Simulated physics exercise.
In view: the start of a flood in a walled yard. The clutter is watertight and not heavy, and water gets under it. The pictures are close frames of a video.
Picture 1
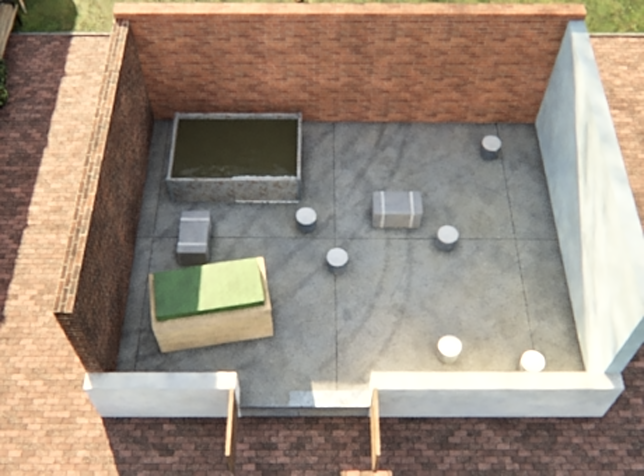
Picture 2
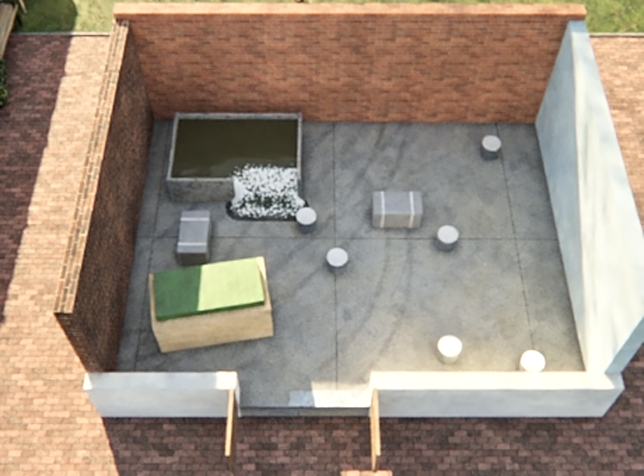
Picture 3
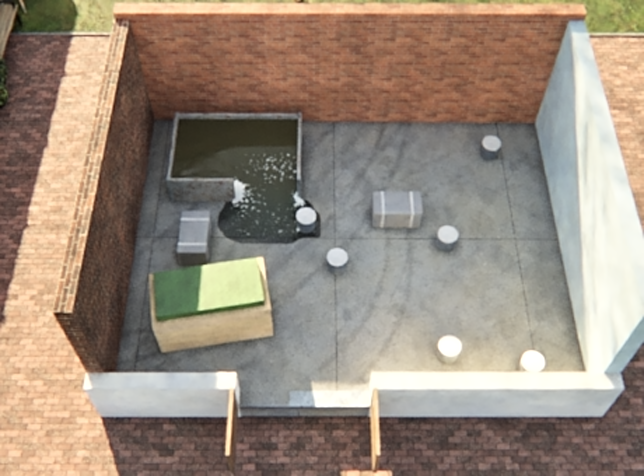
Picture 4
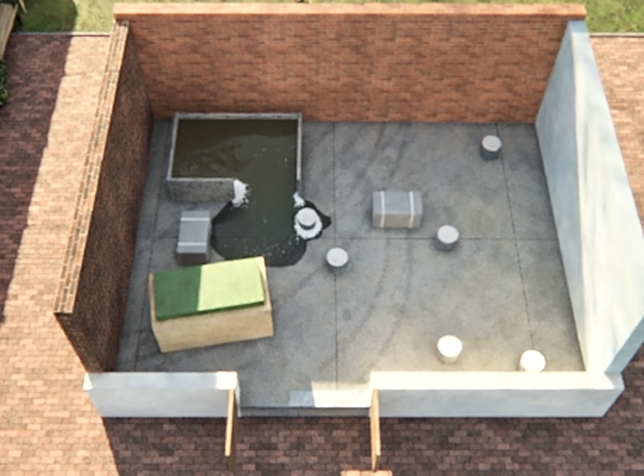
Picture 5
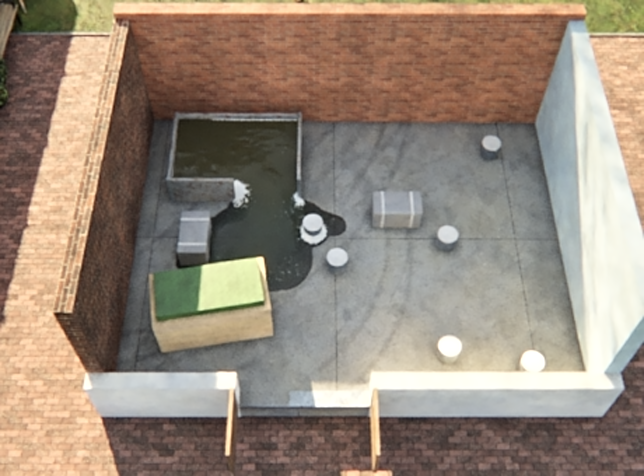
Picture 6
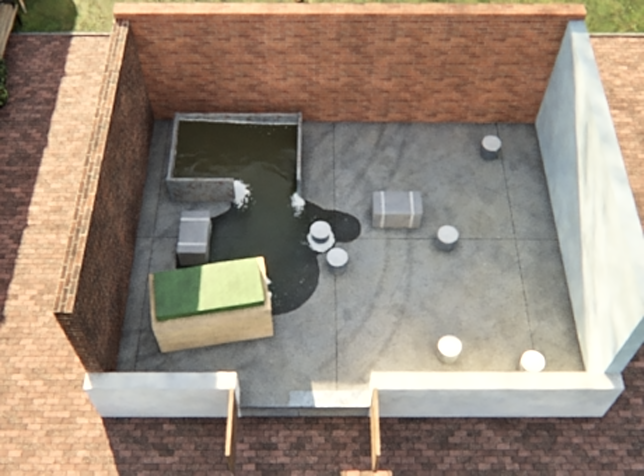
A walled yard held a raised tank of murky water, which gushed out through its front and spread around a grey trunk and green-topped box, then pushed one pail slightly toward another.
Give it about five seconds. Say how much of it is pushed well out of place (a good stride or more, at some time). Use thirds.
Share: One to two thirds.
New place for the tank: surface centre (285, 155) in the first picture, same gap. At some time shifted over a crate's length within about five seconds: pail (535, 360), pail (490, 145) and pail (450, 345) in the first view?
As listed: That far or more, not that far, shifted that much.
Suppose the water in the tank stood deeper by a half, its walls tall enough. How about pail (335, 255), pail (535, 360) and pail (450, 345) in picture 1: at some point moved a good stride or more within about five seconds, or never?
In turn: That far or more, yes, swept aside.
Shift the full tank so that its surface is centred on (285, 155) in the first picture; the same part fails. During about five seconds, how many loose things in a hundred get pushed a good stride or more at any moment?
Some 50 per cent.
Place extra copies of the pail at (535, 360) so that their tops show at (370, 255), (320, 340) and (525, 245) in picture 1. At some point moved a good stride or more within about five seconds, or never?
As listed: That far or more, swept aside, short of that.
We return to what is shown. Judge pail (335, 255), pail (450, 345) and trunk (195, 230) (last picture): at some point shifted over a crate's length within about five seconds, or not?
In turn: Shifted that much, that far or more, not that far.
A moment on, 1 of 8 are well off their spots; 0 afloat.
Next, 2 of 8 are well off their spots; 0 afloat.
Later, 2 of 8 are well off their spots; 2 afloat.
In the end, 4 of 8 are well off their spots, and 4 have been at some point; 2 afloat.
